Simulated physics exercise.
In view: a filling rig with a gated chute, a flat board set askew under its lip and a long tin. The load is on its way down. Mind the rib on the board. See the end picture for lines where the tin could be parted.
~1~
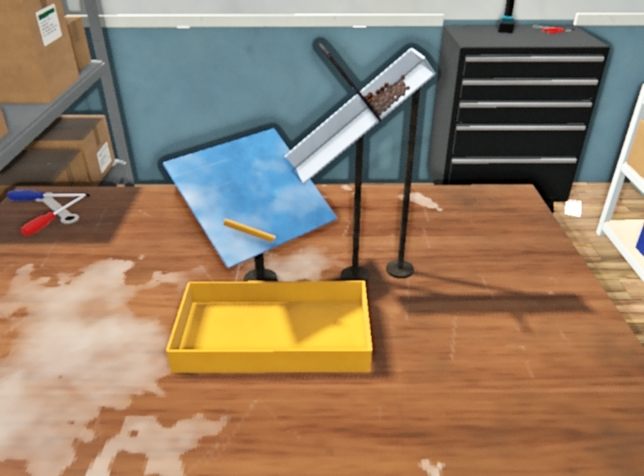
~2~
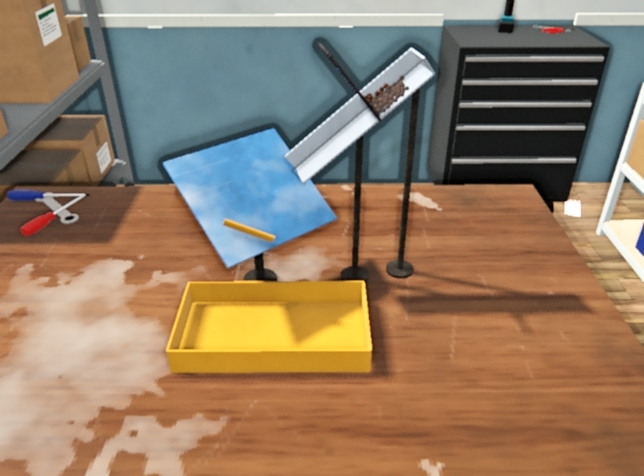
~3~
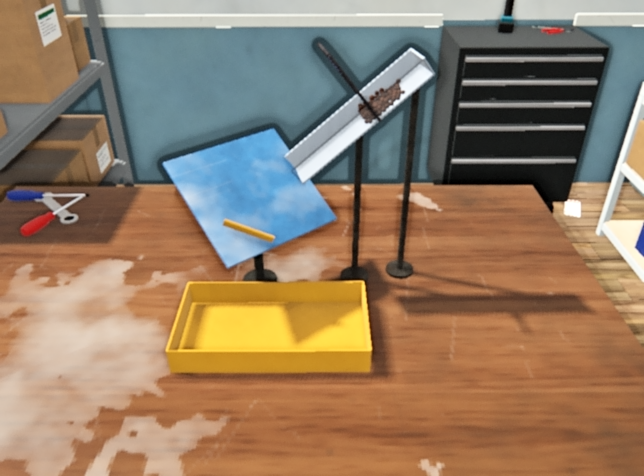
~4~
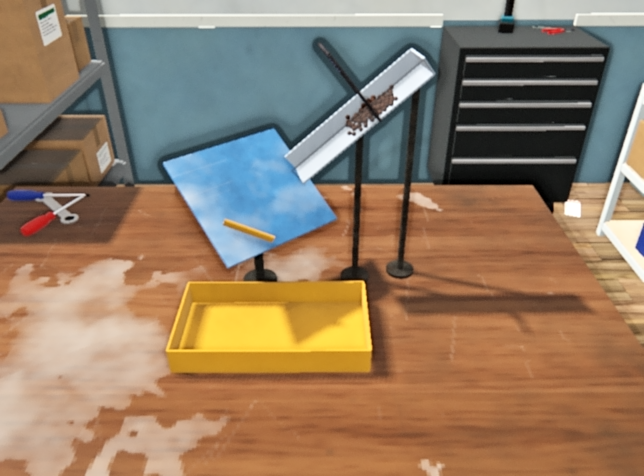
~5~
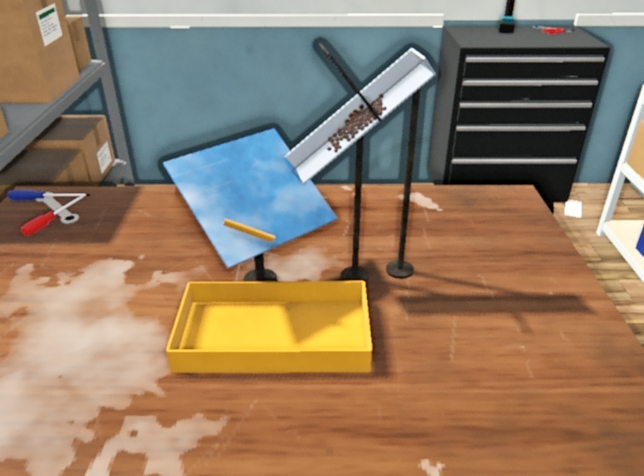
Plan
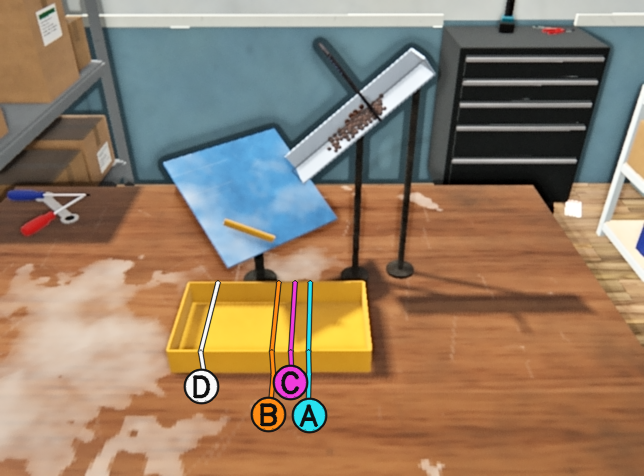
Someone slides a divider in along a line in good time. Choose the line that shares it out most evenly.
It is A.
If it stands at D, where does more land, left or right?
More lands on the right.
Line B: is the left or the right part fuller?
More lands on the right.
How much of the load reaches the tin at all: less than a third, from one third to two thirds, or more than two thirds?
About that: More than two thirds.
On the marked copy, line A crosses the front rim at (308, 350); line B crosses the front rim at (271, 350); line C crosses the front rim at (290, 350); line D crosses the front rim at (200, 351).
Choosing A, of what is caught, close to half on the left of the divider, close to half on the right.
Choosing B, of what is caught, a small share on the left of the divider, all but a few on the right.
Choosing C, of what is caught, a small share on the left of the divider, all but a few on the right.
Choosing D, of what is caught, none at all on the left of the divider, the whole lot on the right.
